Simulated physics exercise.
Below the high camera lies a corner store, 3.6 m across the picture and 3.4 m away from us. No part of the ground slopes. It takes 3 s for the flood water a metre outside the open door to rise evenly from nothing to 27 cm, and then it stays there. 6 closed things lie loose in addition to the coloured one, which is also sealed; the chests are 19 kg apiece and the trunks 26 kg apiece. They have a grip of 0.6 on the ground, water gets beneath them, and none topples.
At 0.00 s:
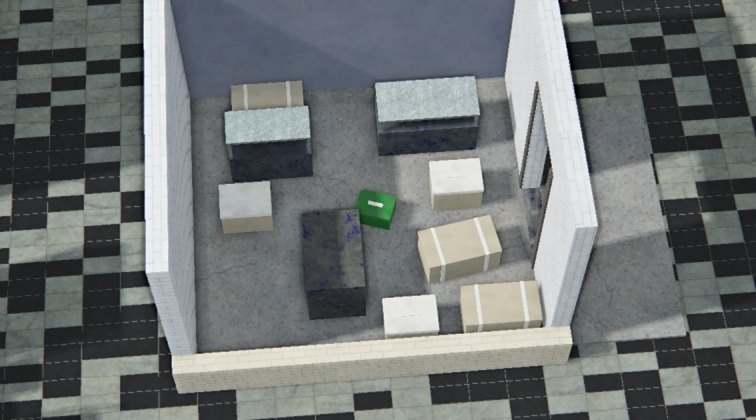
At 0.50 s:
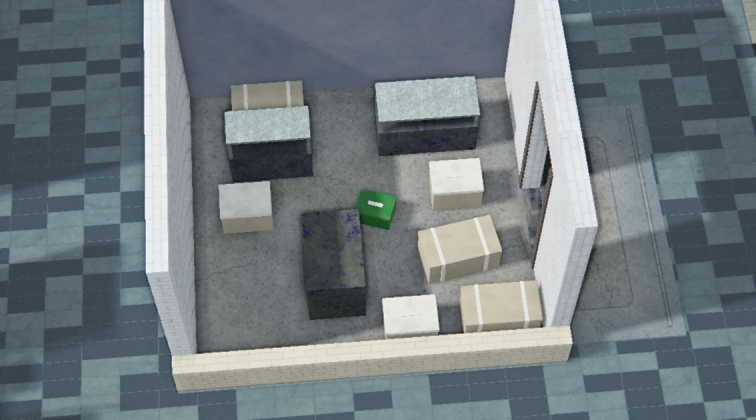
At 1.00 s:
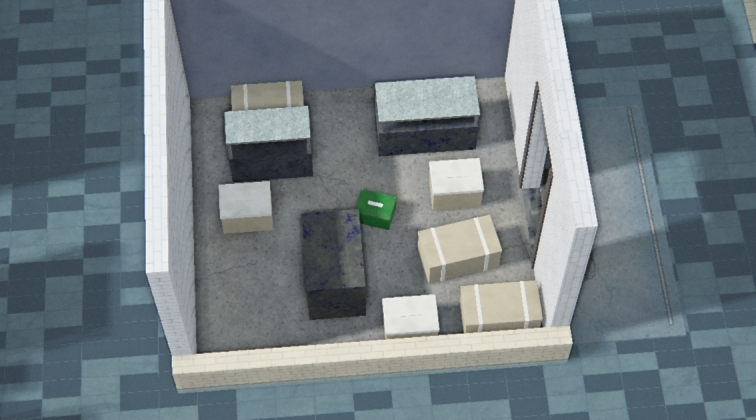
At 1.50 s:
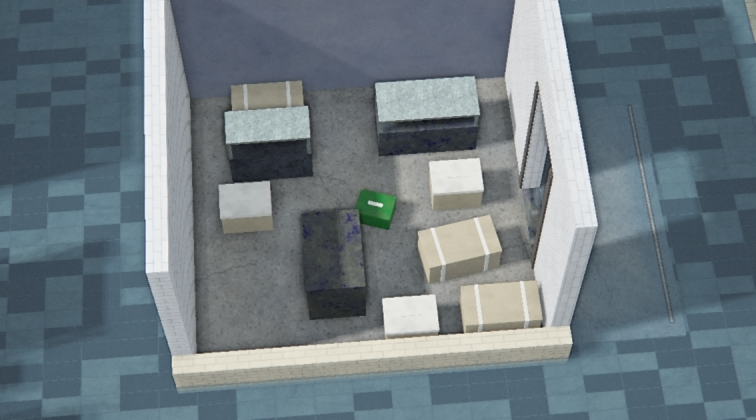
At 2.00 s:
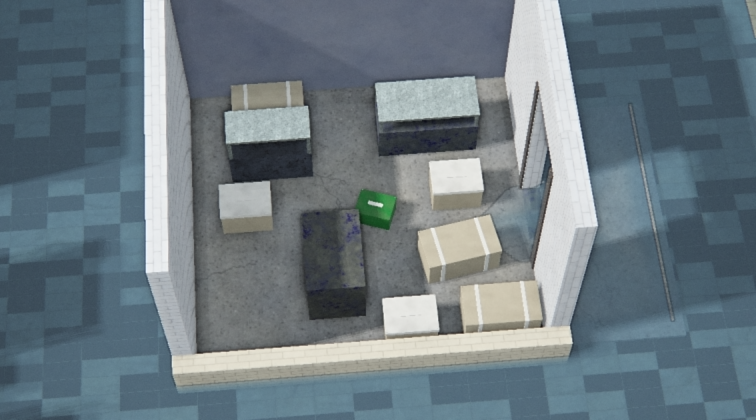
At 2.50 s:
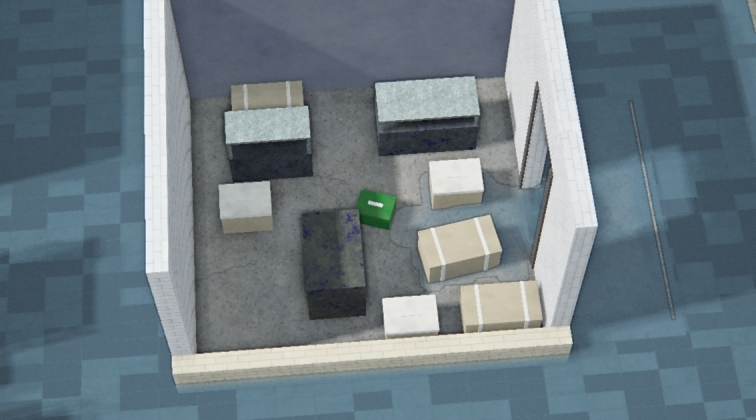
A small walled room with a grey floor and an open doorway on the right is seen from high above, surrounded by patchwork tiles. A green box sits near the middle behind a dark block, with pale-topped counters at the back and white, grey and tan boxes around. The checkered ground outside turns blue, then a bluish sheen creeps through the doorway while the boxes and camera stay still.
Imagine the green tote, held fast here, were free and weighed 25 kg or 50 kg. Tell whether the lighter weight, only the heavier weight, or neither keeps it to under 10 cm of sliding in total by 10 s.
Answer: Only the heavier weight.
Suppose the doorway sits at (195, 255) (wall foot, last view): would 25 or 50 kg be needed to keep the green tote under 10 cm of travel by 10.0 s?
Result: Lighter option suffices.
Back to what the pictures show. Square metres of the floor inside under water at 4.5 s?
7.0 m2.
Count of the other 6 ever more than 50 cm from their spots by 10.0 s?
My count gives 4.
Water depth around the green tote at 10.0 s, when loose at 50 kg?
14 cm, roughly.
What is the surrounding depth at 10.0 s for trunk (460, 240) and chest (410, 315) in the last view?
I'd put it at 15 cm and 17 cm respectively.
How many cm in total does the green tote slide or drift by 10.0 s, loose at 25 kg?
About 40 cm altogether.
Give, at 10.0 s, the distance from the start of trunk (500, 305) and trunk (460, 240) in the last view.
100 cm, 80 cm.
After 3.5 s the green tote would be 0 cm from its start with 25 kg and 0 cm from its start with 50 kg; 5 cm of water round it then.
After 4.5 s the green tote would be 3 cm from its start with 25 kg and 0 cm from its start with 50 kg; 10 cm of water round it then.
After 7.0 s the green tote would be 26 cm from its start with 25 kg and 0 cm from its start with 50 kg; 15 cm of water round it then.
After 10.0 s the green tote would be 35 cm from its start with 25 kg and 0 cm from its start with 50 kg; 14 cm of water round it then.
